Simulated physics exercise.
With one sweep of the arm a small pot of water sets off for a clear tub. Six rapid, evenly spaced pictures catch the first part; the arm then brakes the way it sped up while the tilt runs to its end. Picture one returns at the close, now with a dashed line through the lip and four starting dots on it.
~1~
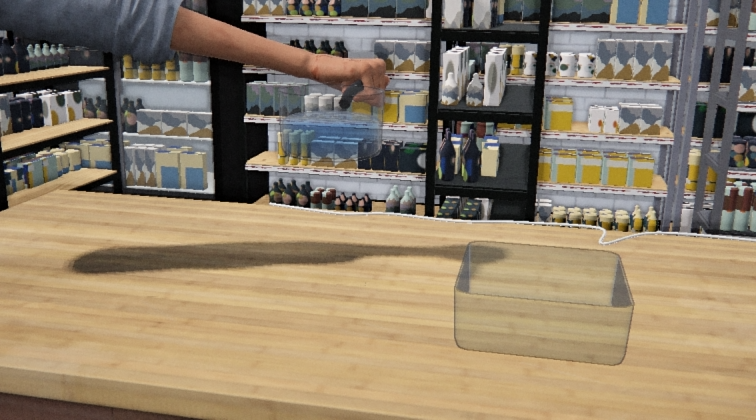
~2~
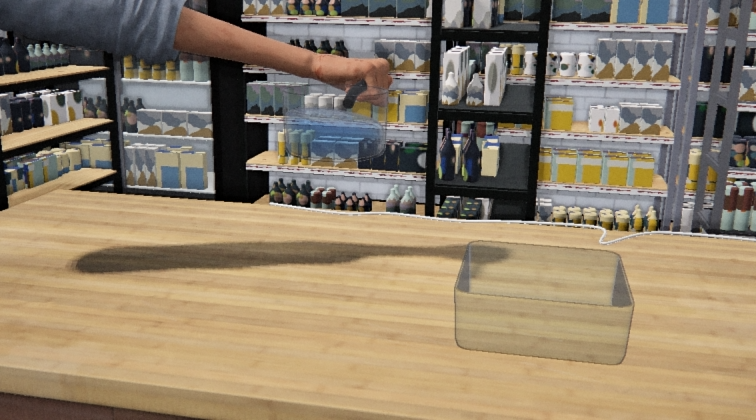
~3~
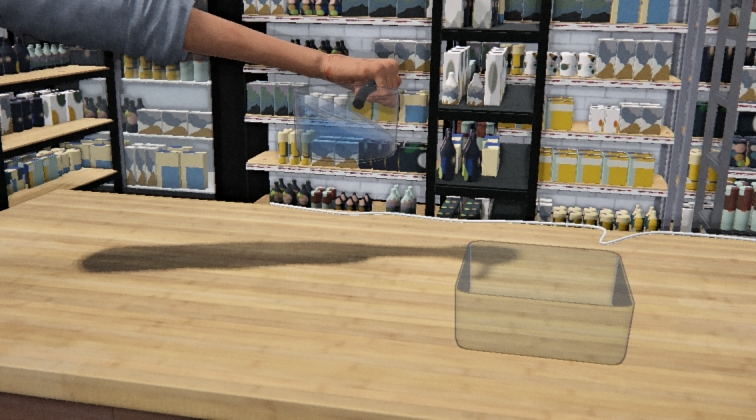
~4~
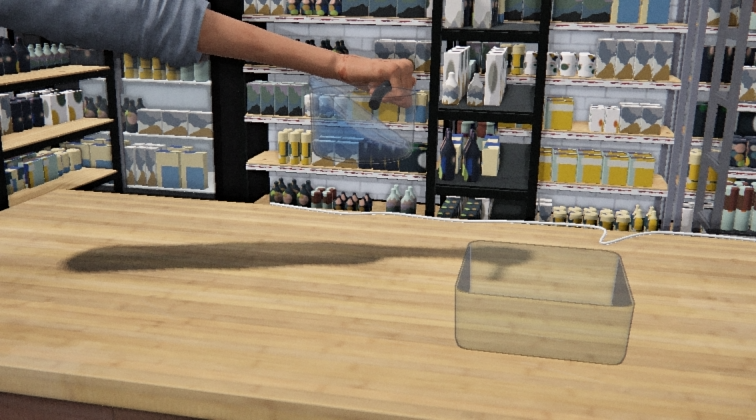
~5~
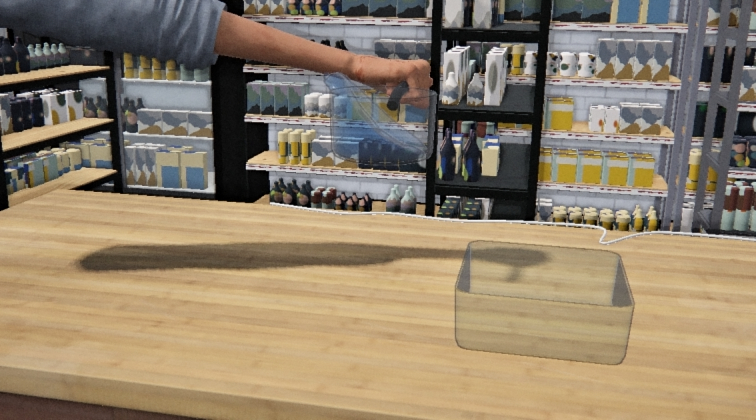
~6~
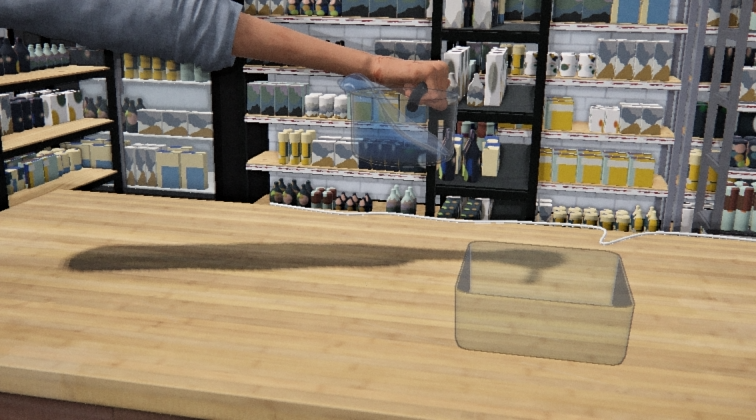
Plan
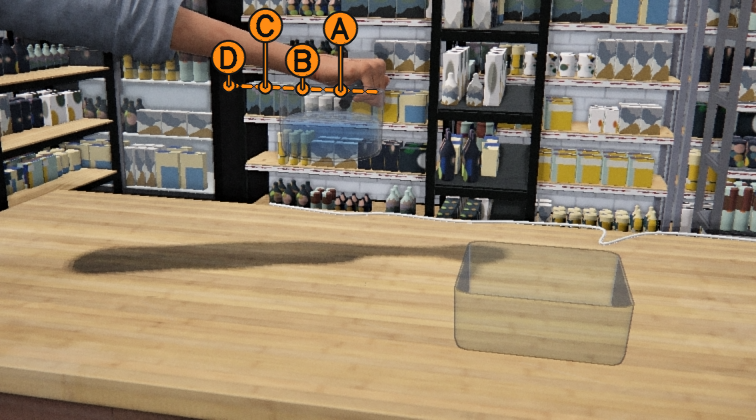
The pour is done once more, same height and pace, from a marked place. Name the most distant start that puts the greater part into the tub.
Spot A just does it.
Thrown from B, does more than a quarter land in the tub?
Yes.
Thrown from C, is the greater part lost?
Yes, it does.
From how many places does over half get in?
One of them.
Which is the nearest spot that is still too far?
B.
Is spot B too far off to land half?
Yes, it does.
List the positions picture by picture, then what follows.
Upright, lip at (381, 92); tub from (454, 346) to (624, 364); nothing has left yet.
Upright, lip at (385, 92); nothing has left yet.
Upright, lip at (396, 92); nothing has left yet.
Upright, lip at (413, 93); water is over the rim, down to (318, 88).
Upright, lip at (434, 94); water is over the rim, down to (344, 89).
Upright, lip at (455, 95); water is over the rim, down to (353, 94).
On the marked copy, A at (340, 90); B at (302, 88); C at (265, 87); D at (228, 85).
If A is chosen, about 74 % lands in the tub, 17 % falls short and 9 % goes beside or beyond.
If B is chosen, about 32 % lands in the tub, 58 % falls short and 10 % goes beside or beyond.
If C is chosen, about 17 % lands in the tub, 79 % falls short and 4 % goes beside or beyond.
If D is chosen, about 6 % lands in the tub, 93 % falls short.
